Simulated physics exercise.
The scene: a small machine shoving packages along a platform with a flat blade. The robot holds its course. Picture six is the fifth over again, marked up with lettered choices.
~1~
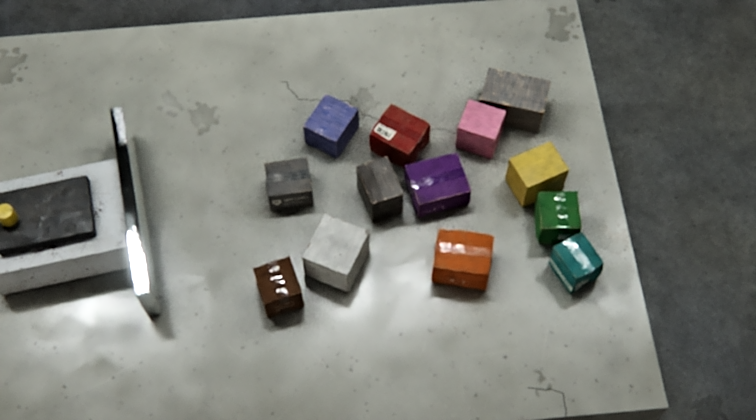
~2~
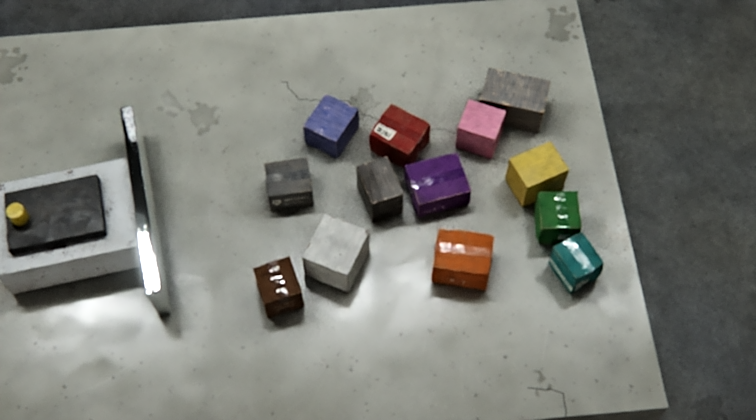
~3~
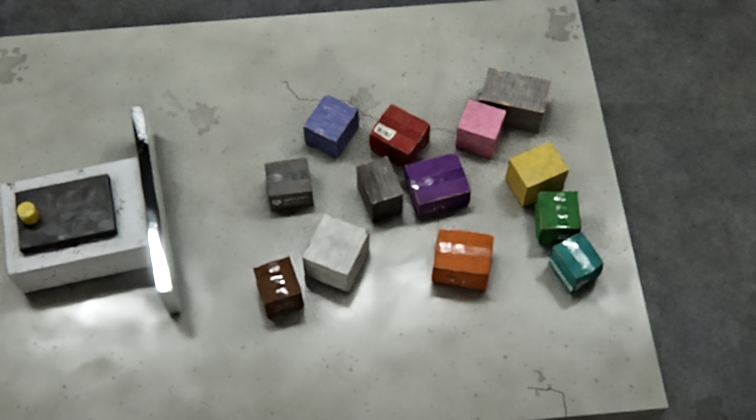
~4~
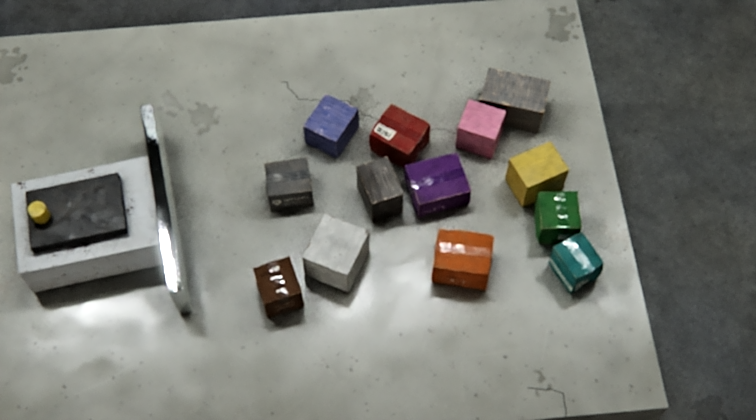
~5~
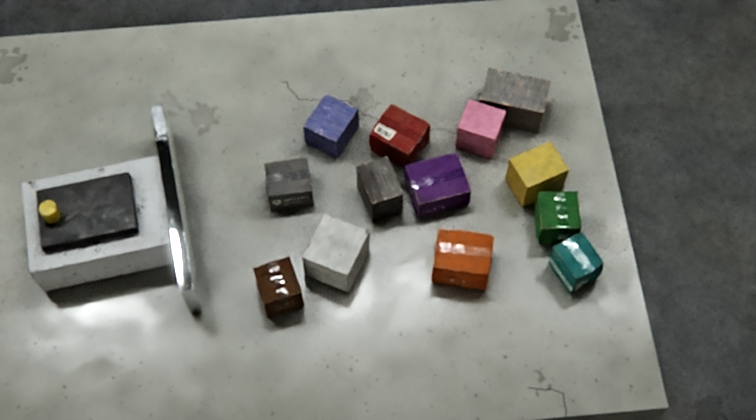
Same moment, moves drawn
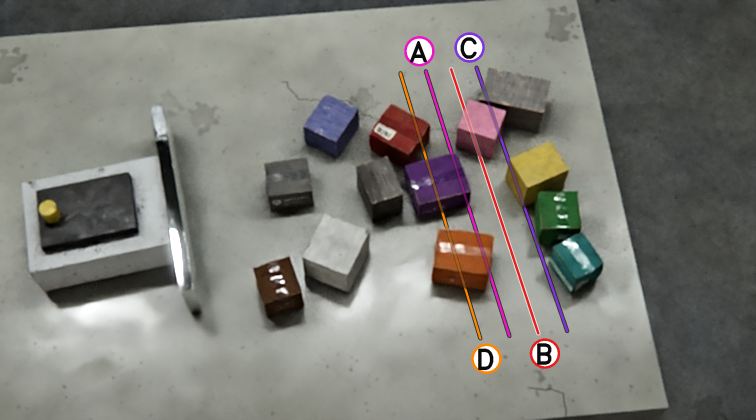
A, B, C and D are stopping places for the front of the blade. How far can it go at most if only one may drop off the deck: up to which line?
B.
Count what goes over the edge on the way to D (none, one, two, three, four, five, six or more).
The count is none.
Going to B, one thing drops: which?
It is the yellow crate.
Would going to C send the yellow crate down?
Yes.
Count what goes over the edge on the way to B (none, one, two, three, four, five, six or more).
One.
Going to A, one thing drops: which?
It is the yellow crate.
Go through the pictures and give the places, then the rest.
Green box (557, 218); turquoise parcel (576, 263); blue crate (331, 126), in the first frame.
Robot (62, 212); pink crate (480, 129), in the second frame.
Robot (73, 211); black crate (380, 189), in the third frame.
Robot (84, 210); white crate (337, 253), in the fourth frame.
Robot (94, 209); brown box (279, 287); grey crate (514, 100); red parcel (399, 137), in the fifth frame.
On the marked copy, A at (465, 195); B at (492, 193); C at (519, 190); D at (438, 197).
With B. Early on, robot (211, 200); brown box (335, 283); white crate (369, 241).
Further on, robot (327, 190); yellow crate (562, 172); purple box (508, 175).
At the end, robot (418, 183); yellow crate over the edge; turquoise parcel (634, 265); one fallen.
As for the rest, A is within the limit but short; C drops three; D is within the limit but short.
